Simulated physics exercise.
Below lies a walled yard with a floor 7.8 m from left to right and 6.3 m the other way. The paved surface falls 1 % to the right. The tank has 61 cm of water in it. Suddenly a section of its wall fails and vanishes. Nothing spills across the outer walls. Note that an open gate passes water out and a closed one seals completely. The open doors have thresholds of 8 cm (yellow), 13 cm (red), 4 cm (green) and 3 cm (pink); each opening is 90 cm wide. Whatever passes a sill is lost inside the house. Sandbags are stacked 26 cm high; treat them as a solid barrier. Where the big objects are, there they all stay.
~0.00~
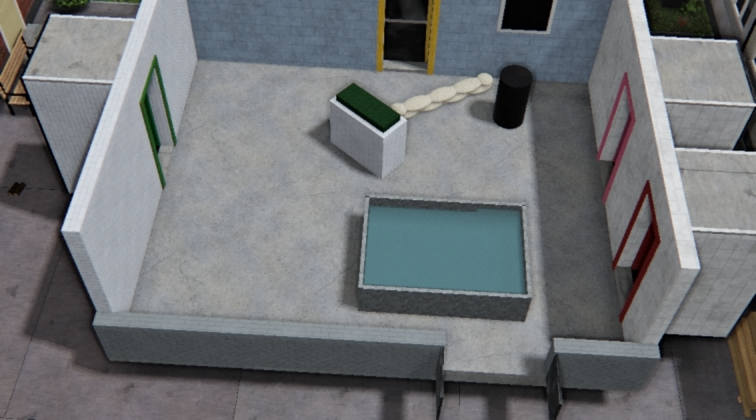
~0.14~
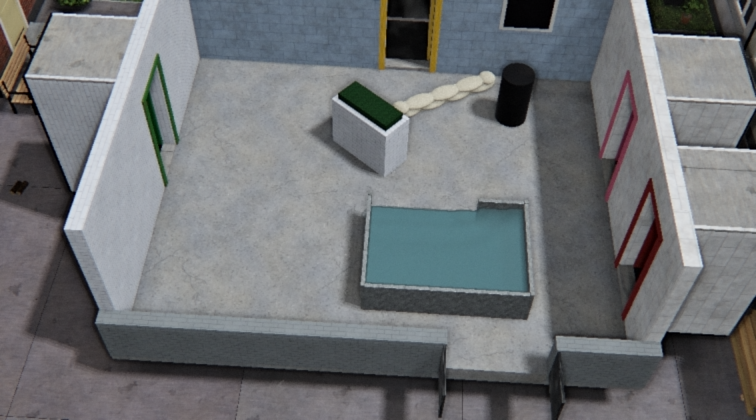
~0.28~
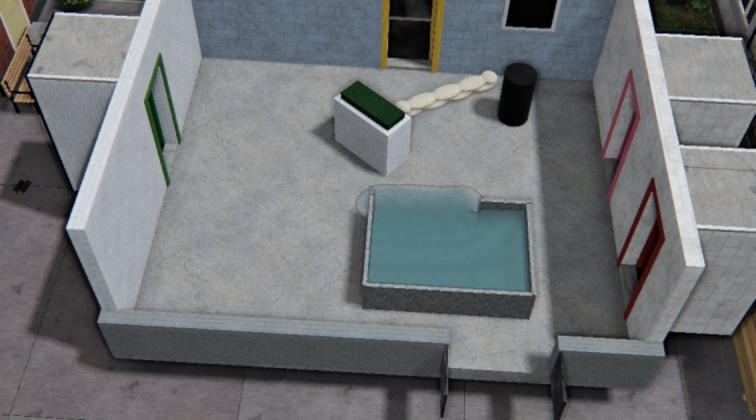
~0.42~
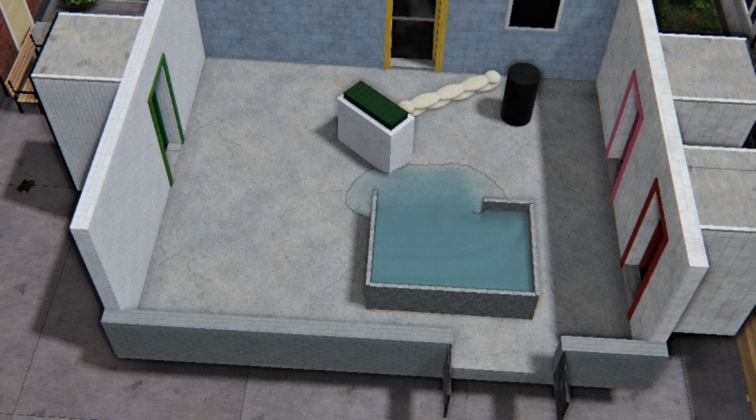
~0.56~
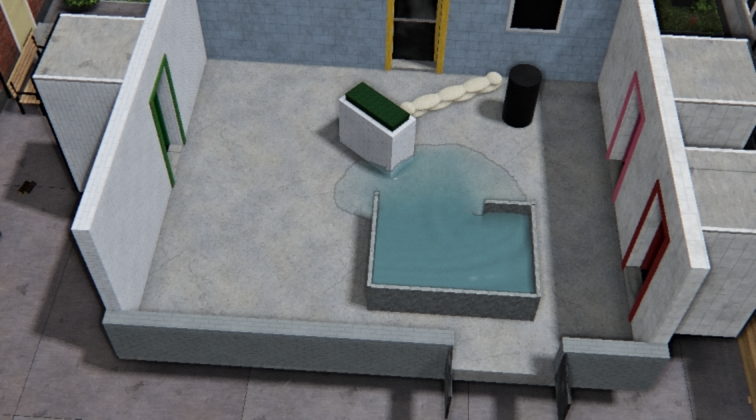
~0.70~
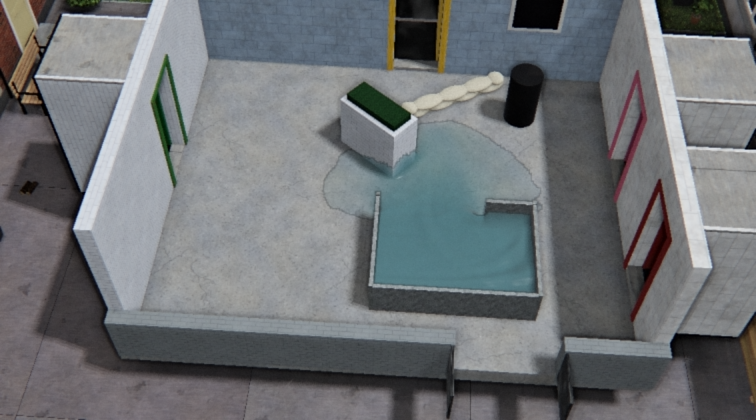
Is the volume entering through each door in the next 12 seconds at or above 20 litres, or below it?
Outcome: Yellow door: Limit unbroken, red door: Limit unbroken, green door: Limit broken, pink door: Limit broken.
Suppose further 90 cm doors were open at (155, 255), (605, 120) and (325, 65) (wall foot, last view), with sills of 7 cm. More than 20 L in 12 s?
Taking them in order, the first gets too little, the second enough and the third too little.
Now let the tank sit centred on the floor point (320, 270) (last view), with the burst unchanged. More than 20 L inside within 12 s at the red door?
Well, red ends up inside the mark.
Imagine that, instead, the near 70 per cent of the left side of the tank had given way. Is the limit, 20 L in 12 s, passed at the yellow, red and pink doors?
Yellow exceeds; red falls short; pink falls short.
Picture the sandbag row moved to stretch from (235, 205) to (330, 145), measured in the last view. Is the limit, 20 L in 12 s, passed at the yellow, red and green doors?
Then, at the yellow door it's exceeded, at the red door it's not exceeded, at the green door it's not exceeded.
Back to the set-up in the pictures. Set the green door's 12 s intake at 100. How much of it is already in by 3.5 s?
Share: ~ 30 %.
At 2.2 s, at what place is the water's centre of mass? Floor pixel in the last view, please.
Around (443, 192).
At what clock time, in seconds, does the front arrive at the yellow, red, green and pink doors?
Arrival times: Yellow 2.2 seconds, red 4.5 seconds, green 2.6 seconds, pink 2.8 seconds.
After 1.4 s water covers 20 % of the floor and is deepest (44 cm) near (399, 174); yellow door not reached, red door not reached, green door not reached, pink door not reached.
After 2.2 s water covers 35 % of the floor and is deepest (38 cm) near (497, 116); yellow door not reached, red door not reached, green door not reached, pink door not reached.
After 3.5 s water covers 55 % of the floor and is deepest (28 cm) near (597, 96); yellow door 2 cm at the sill, 0 L in, red door not reached, green door 9 cm at the sill, 16 L in, pink door 12 cm at the sill, 4 L in.
After 7.0 s water covers 80 % of the floor and is deepest (16 cm) near (595, 83); yellow door 7 cm at the sill, 0 L in, red door 4 cm at the sill, 0 L in, green door 6 cm at the sill, 53 L in, pink door 11 cm at the sill, 140 L in.
After 12.0 s water covers 95 % of the floor and is deepest (12 cm) near (632, 356); yellow door 7 cm at the sill, 4 L in, red door 11 cm at the sill, 0 L in, green door 2 cm at the sill, 55 L in, pink door 9 cm at the sill, 255 L in.
